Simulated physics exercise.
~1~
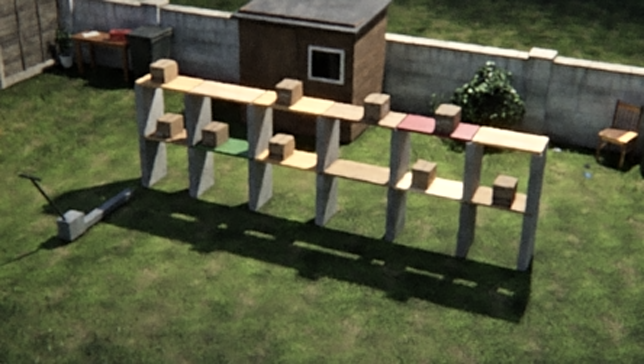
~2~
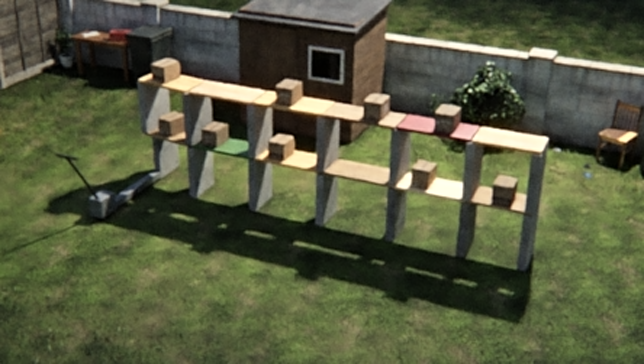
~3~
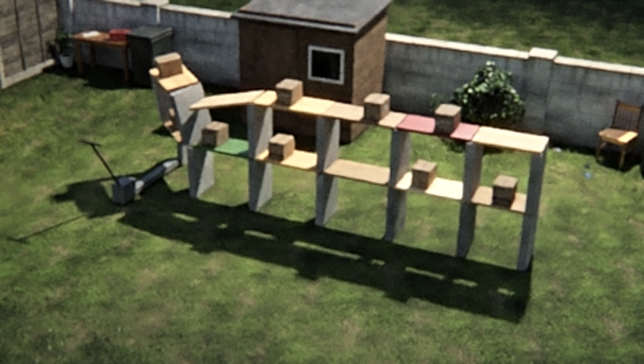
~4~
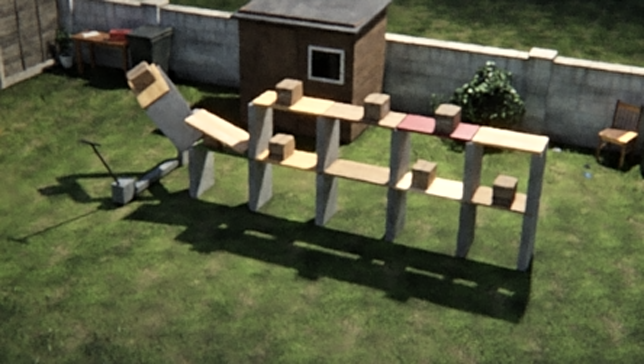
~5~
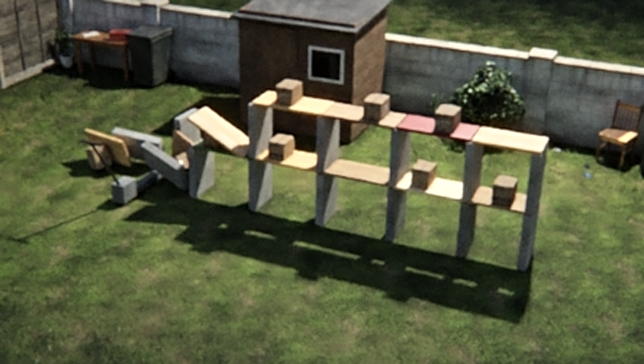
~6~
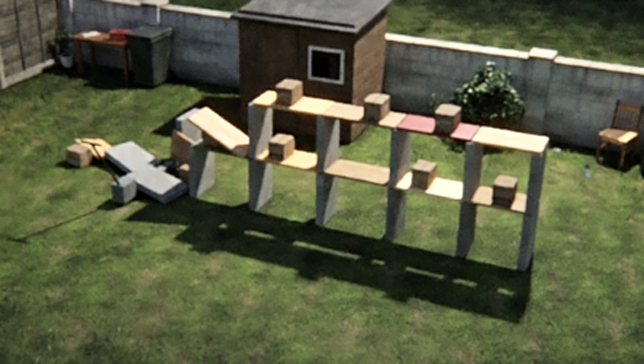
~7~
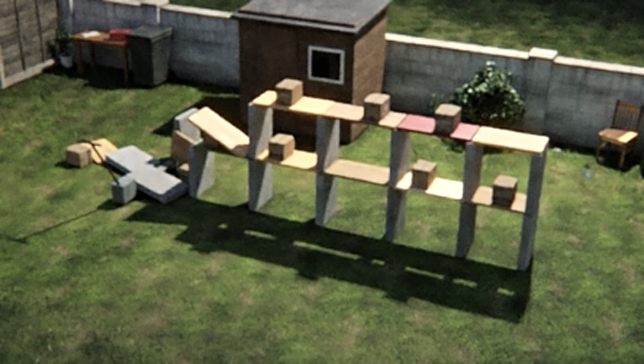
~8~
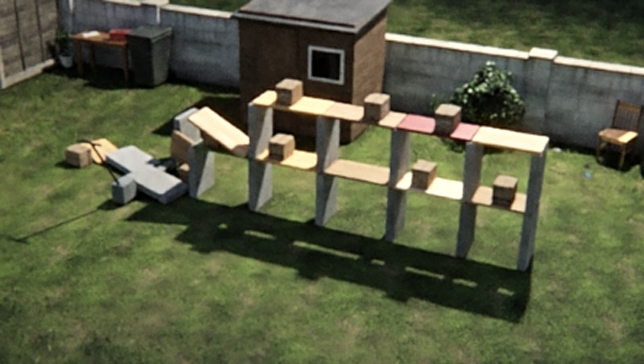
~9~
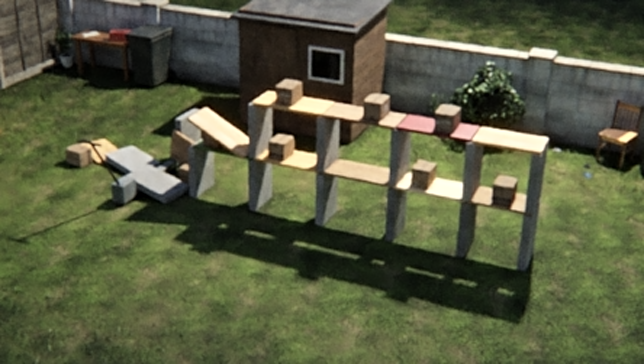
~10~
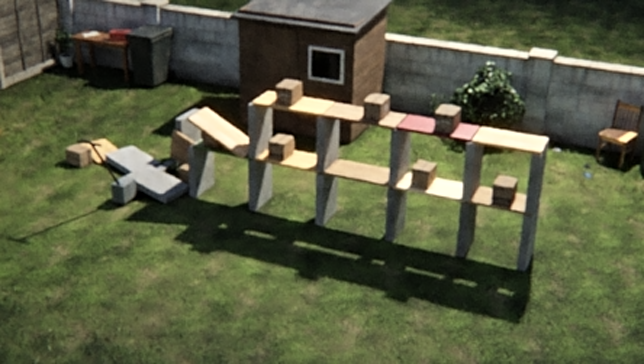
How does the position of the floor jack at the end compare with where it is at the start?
At the start the jack sits out on the grass to the left of the row, and by the end it is farther right and slightly farther back, at the foot of the row's left end among the fallen pieces.
